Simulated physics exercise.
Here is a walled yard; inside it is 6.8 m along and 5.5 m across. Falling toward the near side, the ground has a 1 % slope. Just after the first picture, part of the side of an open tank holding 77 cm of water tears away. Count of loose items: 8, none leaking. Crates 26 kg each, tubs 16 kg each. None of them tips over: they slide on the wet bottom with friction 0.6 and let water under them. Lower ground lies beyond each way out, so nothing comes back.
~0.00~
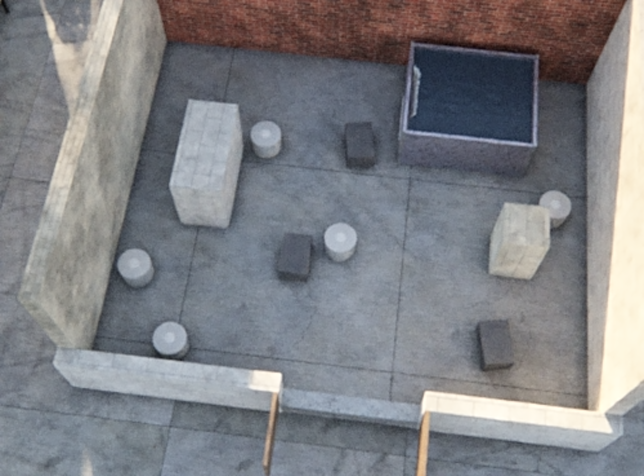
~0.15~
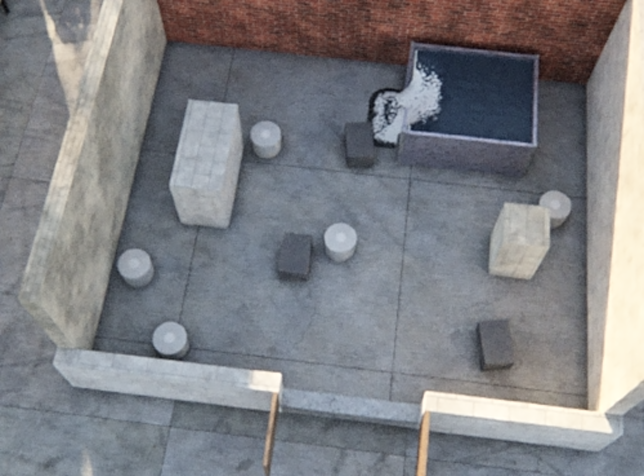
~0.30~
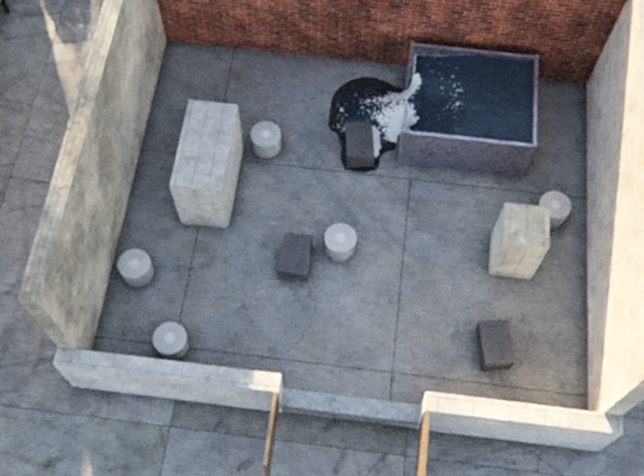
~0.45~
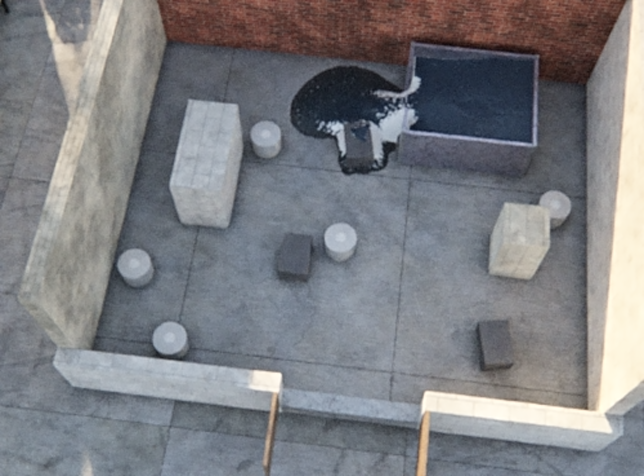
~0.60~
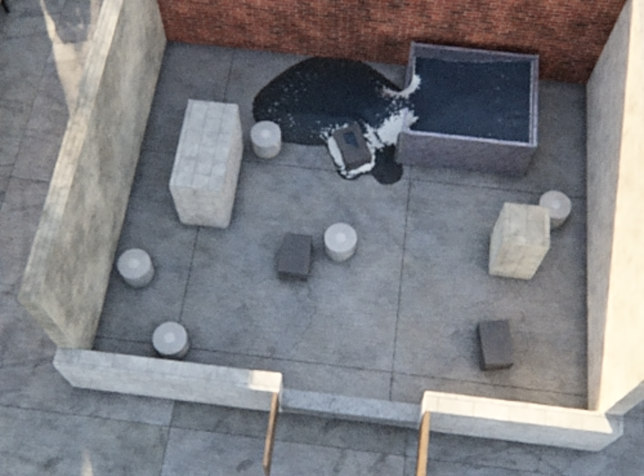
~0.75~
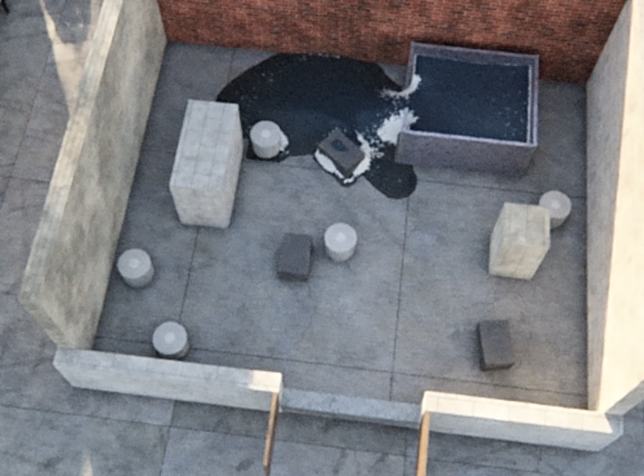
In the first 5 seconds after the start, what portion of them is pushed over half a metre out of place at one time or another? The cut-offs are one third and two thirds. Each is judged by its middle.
The share is between one third and two thirds.
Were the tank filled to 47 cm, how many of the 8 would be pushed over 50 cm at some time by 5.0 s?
With that change, 1 of them.
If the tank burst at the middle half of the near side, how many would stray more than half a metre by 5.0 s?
In that case the number is 1.
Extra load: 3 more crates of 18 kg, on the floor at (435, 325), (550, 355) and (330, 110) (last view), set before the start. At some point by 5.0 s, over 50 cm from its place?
Check, in order - not exceeded, not exceeded, exceeded.
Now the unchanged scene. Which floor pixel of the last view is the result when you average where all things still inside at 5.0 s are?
I'd put it close to (326, 274) in the last view.
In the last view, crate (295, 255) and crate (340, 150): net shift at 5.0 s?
0 cm, then 140 cm.
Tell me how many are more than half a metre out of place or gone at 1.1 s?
Tally at that time: 1.
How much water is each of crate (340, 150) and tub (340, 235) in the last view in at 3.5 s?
First roughly 6 cm, second roughly 1 cm.
After 1.1 s 1 of 8 are over 50 cm from their spots; 0 afloat.
After 2.2 s 1 of 8 are over 50 cm from their spots; 0 afloat.
After 3.5 s 2 of 8 are over 50 cm from their spots; 1 afloat.
After 5.0 s 3 of 8 are over 50 cm from their spots, and 3 have been at some point; 2 afloat.
